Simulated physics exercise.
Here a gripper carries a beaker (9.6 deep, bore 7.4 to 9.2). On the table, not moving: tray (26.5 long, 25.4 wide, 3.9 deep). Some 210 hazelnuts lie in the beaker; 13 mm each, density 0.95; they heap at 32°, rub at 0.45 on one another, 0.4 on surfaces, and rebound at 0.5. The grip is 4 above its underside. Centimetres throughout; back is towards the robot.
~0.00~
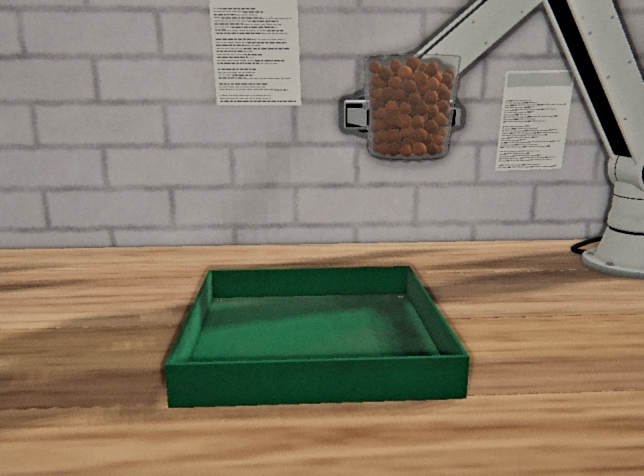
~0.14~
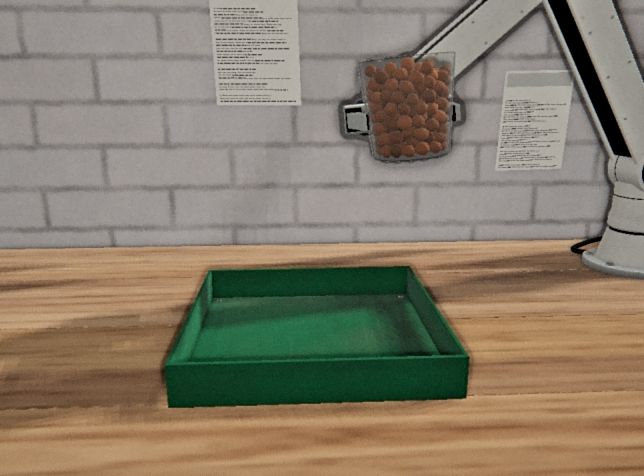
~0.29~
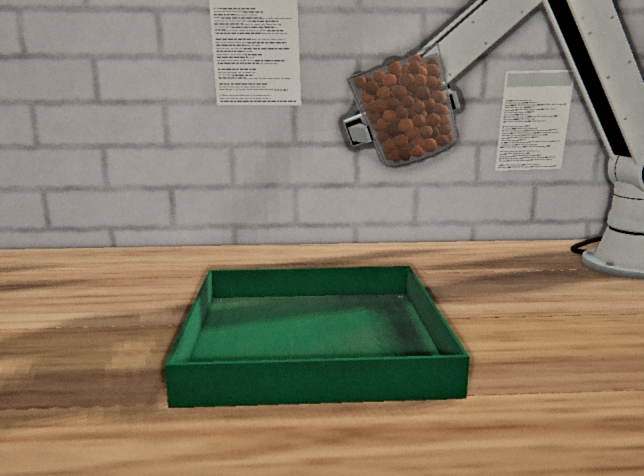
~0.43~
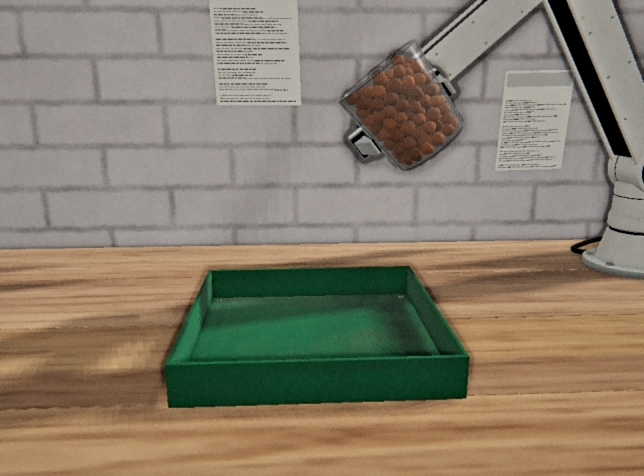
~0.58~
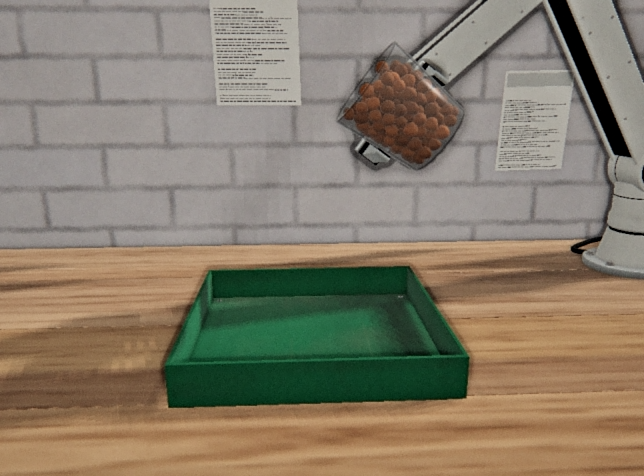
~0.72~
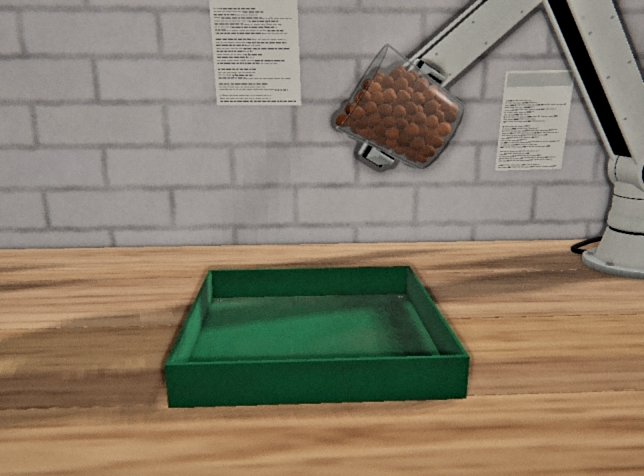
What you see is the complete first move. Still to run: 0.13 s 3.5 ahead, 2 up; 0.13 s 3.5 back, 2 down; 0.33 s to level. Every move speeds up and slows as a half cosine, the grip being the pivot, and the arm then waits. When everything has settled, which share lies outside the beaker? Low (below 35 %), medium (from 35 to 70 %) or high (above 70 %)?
Outside the beaker the share is low, below 35 %.
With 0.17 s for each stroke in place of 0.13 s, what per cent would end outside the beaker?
It would be near 10 per cent.
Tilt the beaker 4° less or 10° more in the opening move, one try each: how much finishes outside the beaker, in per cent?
About 20 and 40 per cent.
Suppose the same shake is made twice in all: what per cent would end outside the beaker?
In that case some 40 per cent.
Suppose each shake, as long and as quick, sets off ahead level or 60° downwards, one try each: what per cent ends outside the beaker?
About 20 and 5 per cent.
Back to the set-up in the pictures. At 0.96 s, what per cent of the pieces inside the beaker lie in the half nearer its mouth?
Roughly 65 per cent.
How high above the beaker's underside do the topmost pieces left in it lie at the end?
Roughly 9.0 cm.
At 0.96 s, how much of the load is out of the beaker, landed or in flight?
Some 15 per cent.
After 0.96 s, tilted 59° forward, highest piece 29 above the table; 183 in the beaker, 27 in flight or on a rim.
After 1.19 s, tilted 17° forward, highest piece 30 above the table; 153 in the beaker, 49 in the tray, 8 in flight or on a rim.
After 1.51 s, level, highest piece 30 above the table; 153 in the beaker, 54 in the tray, 3 on the table or floor.
After 2.56 s, level, highest piece 30 above the table; 153 in the beaker, 54 in the tray, 3 on the table or floor.
In the end, 153 in the beaker, 54 in the tray, 3 on the table or floor. That is 27 % outside the beaker.
